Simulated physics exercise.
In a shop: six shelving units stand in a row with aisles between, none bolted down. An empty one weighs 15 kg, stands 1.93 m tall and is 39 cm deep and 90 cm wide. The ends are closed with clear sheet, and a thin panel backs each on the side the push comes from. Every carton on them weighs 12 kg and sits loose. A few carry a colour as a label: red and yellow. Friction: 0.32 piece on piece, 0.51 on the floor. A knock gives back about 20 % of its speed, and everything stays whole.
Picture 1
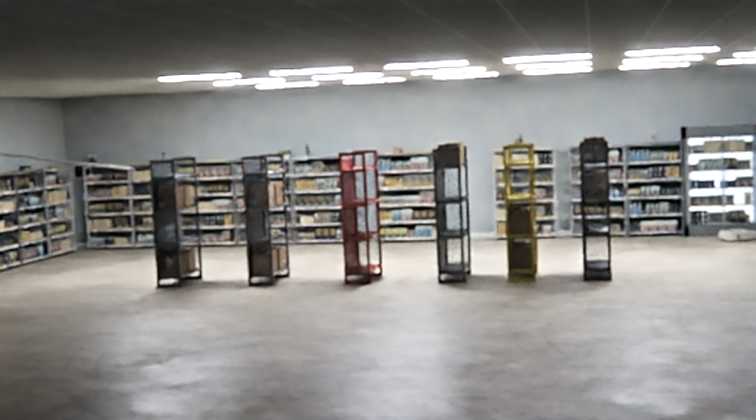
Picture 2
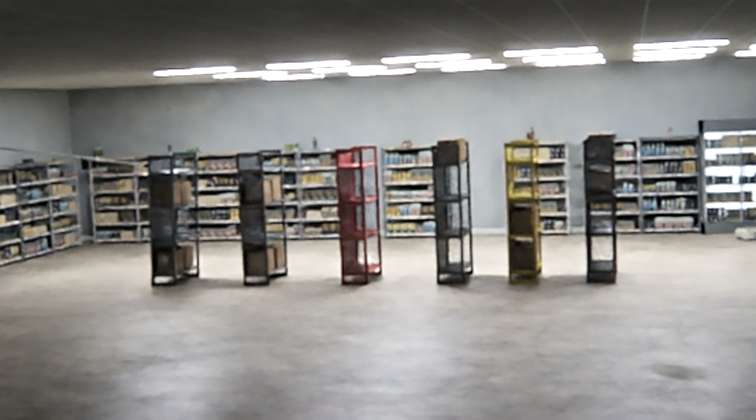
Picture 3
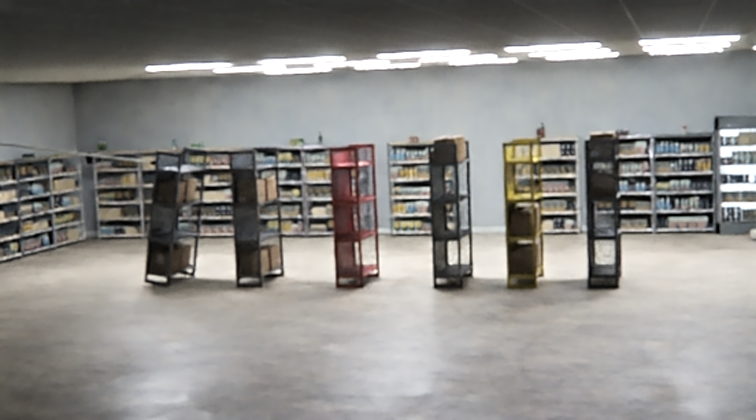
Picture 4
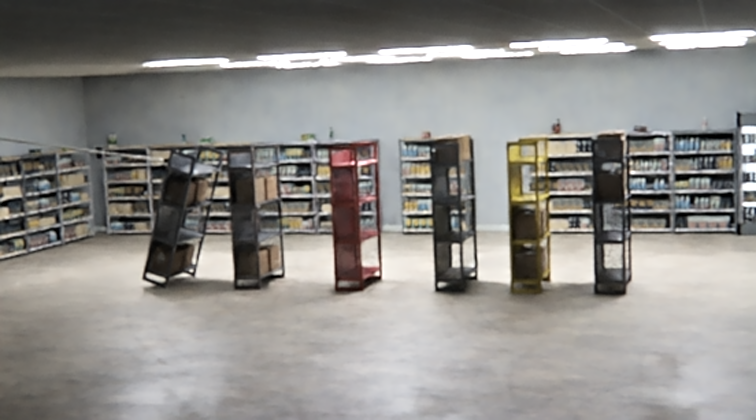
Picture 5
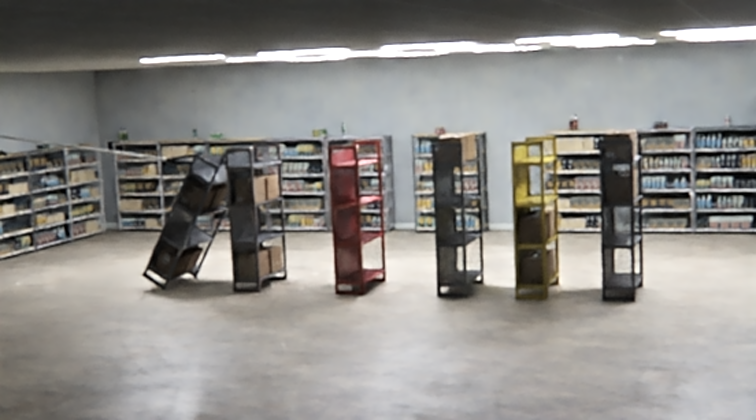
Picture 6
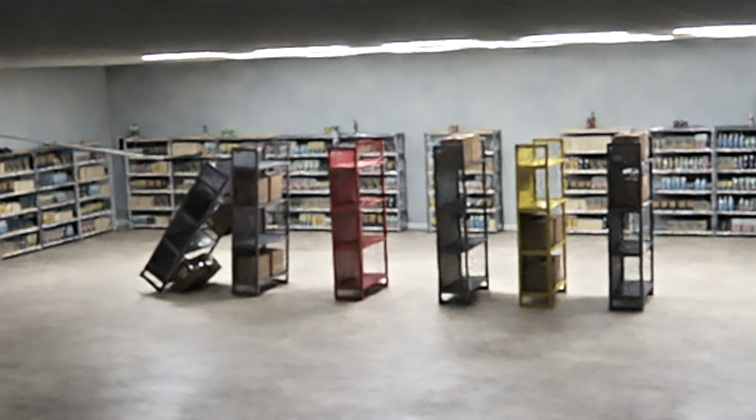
Six tall shelving units, one red and one yellow, stood in a row in a large room as a long pole pushed the leftmost one, which tilted steeply right against its upright dark neighbor.
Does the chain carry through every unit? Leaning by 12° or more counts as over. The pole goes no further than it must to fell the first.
Here every one goes over.
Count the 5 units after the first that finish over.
The count is 5.
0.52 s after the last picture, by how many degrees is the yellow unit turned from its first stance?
Roughly 0°.
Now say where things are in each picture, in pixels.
In the first frame (each place is the centre of the face we see best; the camera moves round a little), pole end (136, 170) 18 cm from the first unit; yellow unit (519, 214); red unit (355, 219); the others all in place.
The second frame shows pole end (145, 166) pushing; yellow unit (521, 214).
The third frame shows pole end (152, 163) pushing; yellow unit (520, 216); the others all in place.
The fourth frame shows pole end (164, 161) pushing; yellow unit (524, 218); the others all in place.
The fifth frame shows pole end (168, 160) stopped; yellow unit (529, 221); the others all in place.
The sixth frame shows pole end (165, 160) stopped; yellow unit (533, 227); red unit (345, 224); steepest lean 4°, the unit at (274, 218); one has shifted.
Then, 0.52 s later than the last frame, 4 cartons spilt or dropped; 1 of the 5 other units over.
Then, 1.86 s later than the last frame, 8 cartons spilt or dropped; 3 of the 5 other units over; red unit tilted 39°.
Then, 3.08 s later than the last frame, 13 cartons spilt or dropped; 5 of the 5 other units over; red unit tilted 63°; yellow unit tilted 47°.
Then, 3.56 s later than the last frame, 18 cartons spilt or dropped; 5 of the 5 other units over; yellow unit tilted 67°; red unit tilted 66°.
When it is over, 18 cartons spilt or dropped; 5 of the 5 other units over; red unit tilted 68°; yellow unit tilted 65°. Not one is left standing. In pixels of the last frame, middles, red unit near (454, 253), yellow unit near (624, 252).
